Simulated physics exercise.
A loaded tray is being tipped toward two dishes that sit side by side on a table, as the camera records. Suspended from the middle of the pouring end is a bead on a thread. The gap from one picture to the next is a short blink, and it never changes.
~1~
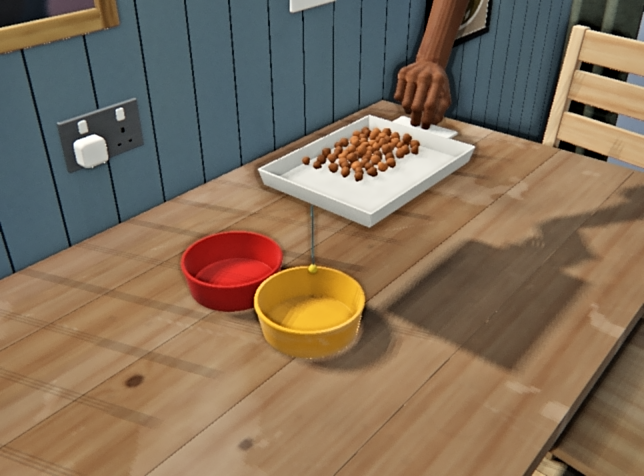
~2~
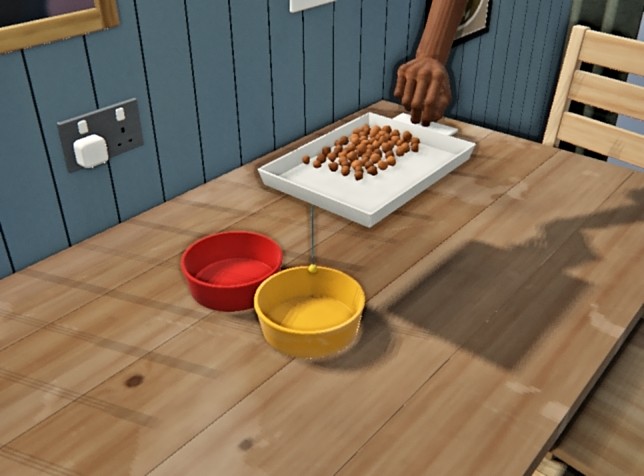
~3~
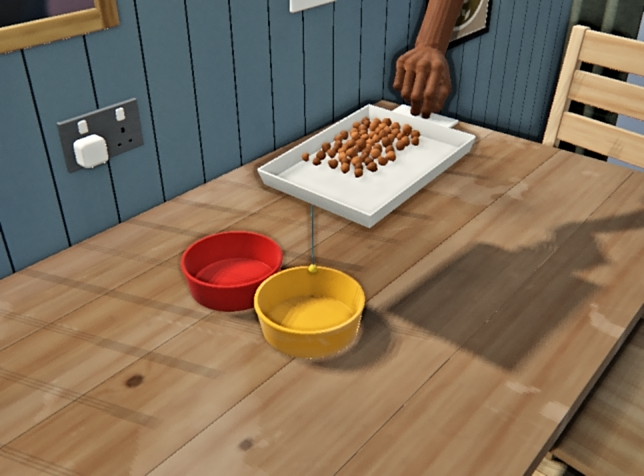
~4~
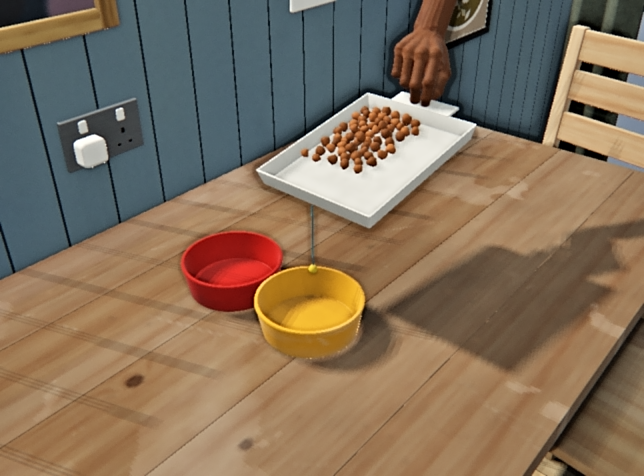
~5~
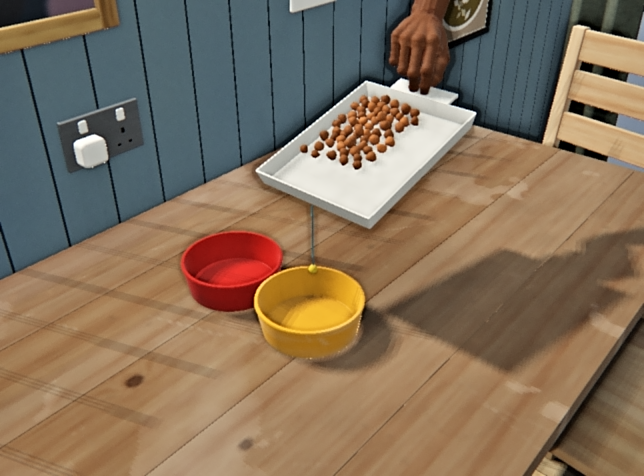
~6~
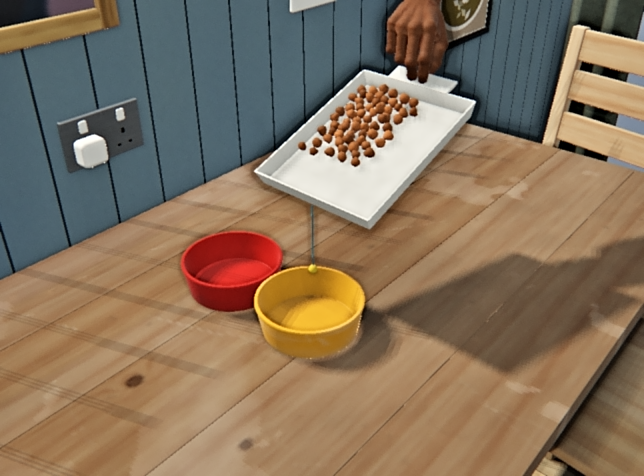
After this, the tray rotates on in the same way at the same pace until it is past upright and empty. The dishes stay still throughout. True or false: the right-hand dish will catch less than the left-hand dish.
False, the right-hand dish catches more.
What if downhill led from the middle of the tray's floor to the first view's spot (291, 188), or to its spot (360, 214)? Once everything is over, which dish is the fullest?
The first tilt favours the dish to the left, the second the dish to the right.
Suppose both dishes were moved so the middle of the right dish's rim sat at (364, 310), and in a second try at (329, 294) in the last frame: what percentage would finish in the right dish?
The first try gives 30 per cent, the second 40 per cent.
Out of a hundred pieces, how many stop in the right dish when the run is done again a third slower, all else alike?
About 60 in a hundred.
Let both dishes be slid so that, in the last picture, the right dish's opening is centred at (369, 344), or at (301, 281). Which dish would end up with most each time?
Case one: The dish at left. Case two: The dish at right.
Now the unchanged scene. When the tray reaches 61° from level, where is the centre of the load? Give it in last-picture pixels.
Check around (310, 178) in the last picture.
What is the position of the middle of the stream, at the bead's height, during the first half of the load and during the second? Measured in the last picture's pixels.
First near (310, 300), later near (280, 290).
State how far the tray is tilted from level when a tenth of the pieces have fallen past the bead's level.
That would be about 105 degrees from level.
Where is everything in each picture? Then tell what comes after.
In the first frame, corners of the pouring end (264, 169) and (370, 211), level; middle of the load (370, 151), hazelnuts; left dish (196, 291); right dish (274, 336); bead on its thread (313, 269).
In the second frame, corners of the pouring end (264, 169) and (370, 211), level; middle of the load (370, 149).
In the third frame, corners of the pouring end (263, 169) and (369, 212), tipped barely, level across its low end; middle of the load (370, 144).
In the fourth frame, corners of the pouring end (262, 169) and (369, 213), tipped a little, level across its low end; middle of the load (370, 136).
In the fifth frame, corners of the pouring end (261, 170) and (368, 214), tipped a little, level across its low end; middle of the load (369, 127).
In the sixth frame, corners of the pouring end (260, 170) and (367, 216), tipped clearly, level across its low end; middle of the load (367, 120); left dish (196, 291); right dish (274, 336).
Just after the last frame, tray tipped steeply; almost all on the tray; just a few in the right dish.
A moment on, tray tipped right over; almost all on the tray; about a tenth in the right dish; just a few outside both; just a few in the air.
Further on, tray tipped past a quarter turn; roughly two thirds in the right dish; just a few in the left dish; roughly a third outside both.
When it is over, tray tipped past a quarter turn; roughly two thirds in the right dish; just a few in the left dish; roughly a third outside both.
